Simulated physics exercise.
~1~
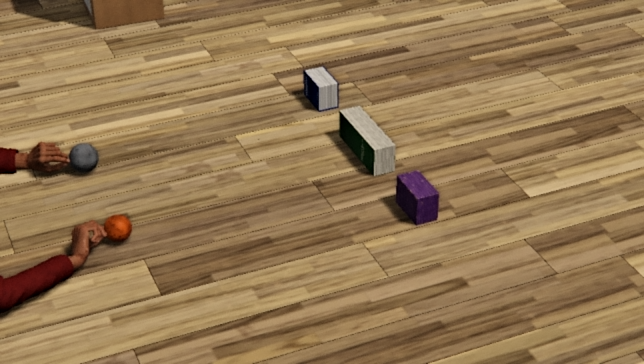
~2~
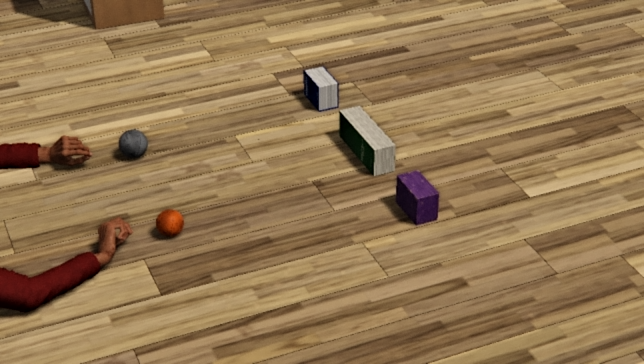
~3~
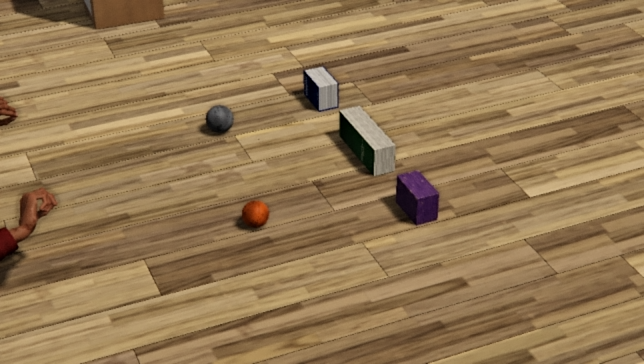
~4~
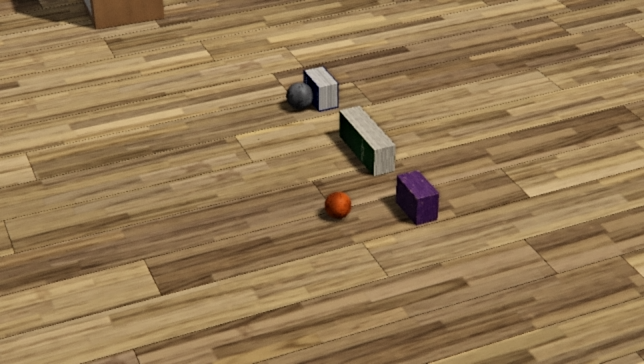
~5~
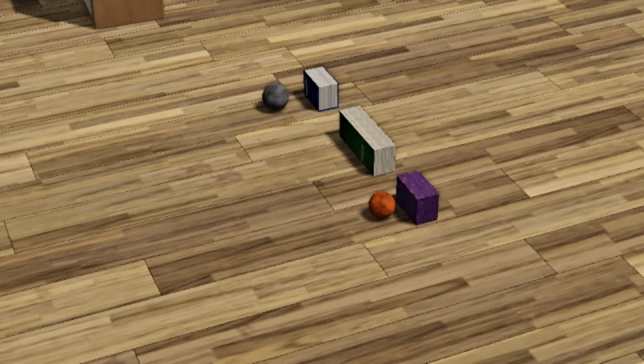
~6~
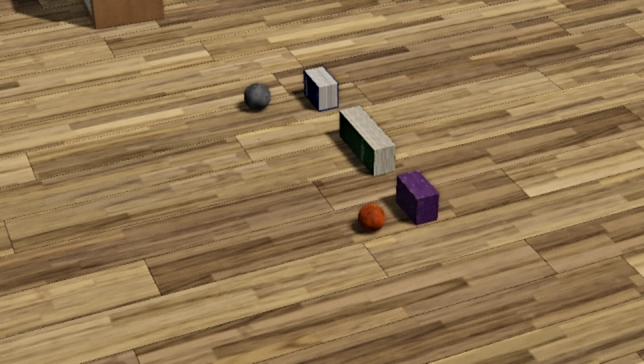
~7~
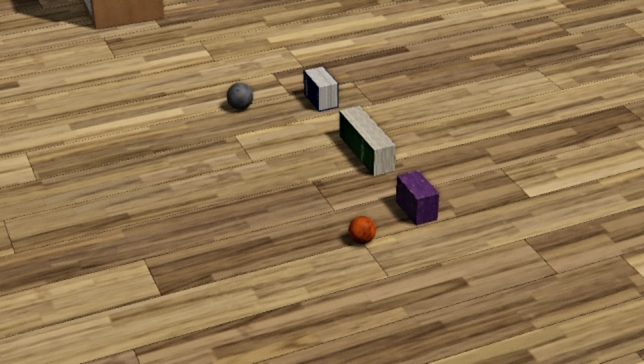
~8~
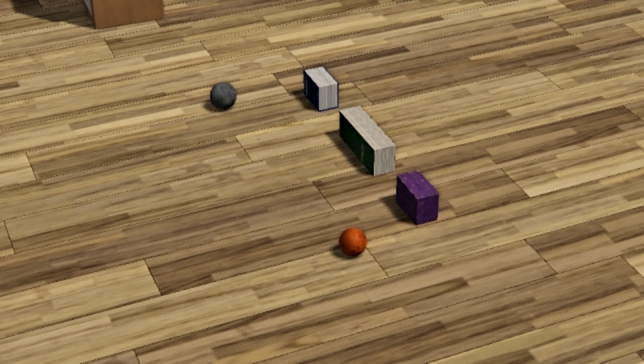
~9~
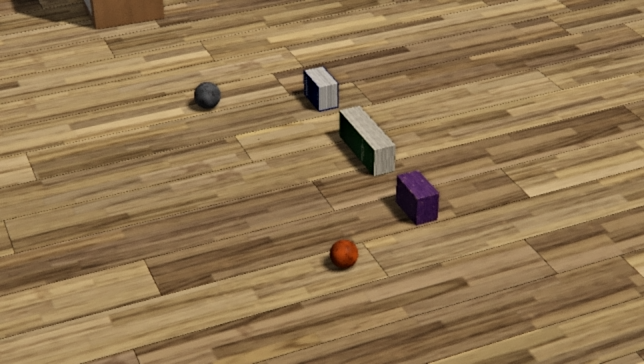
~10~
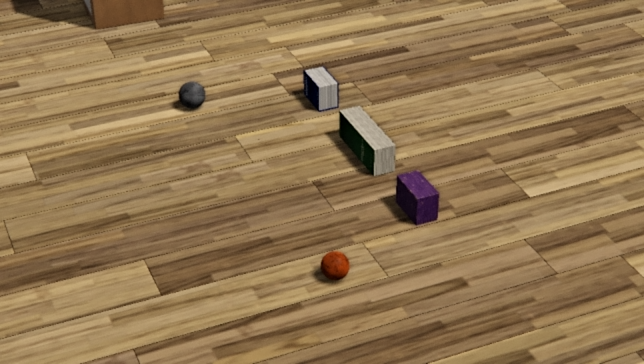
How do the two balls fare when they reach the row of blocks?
Neither ball gets through a gap. The grey ball bounces off the far block and rolls back left, while the orange ball bounces off the purple block and rolls left and toward the viewer.
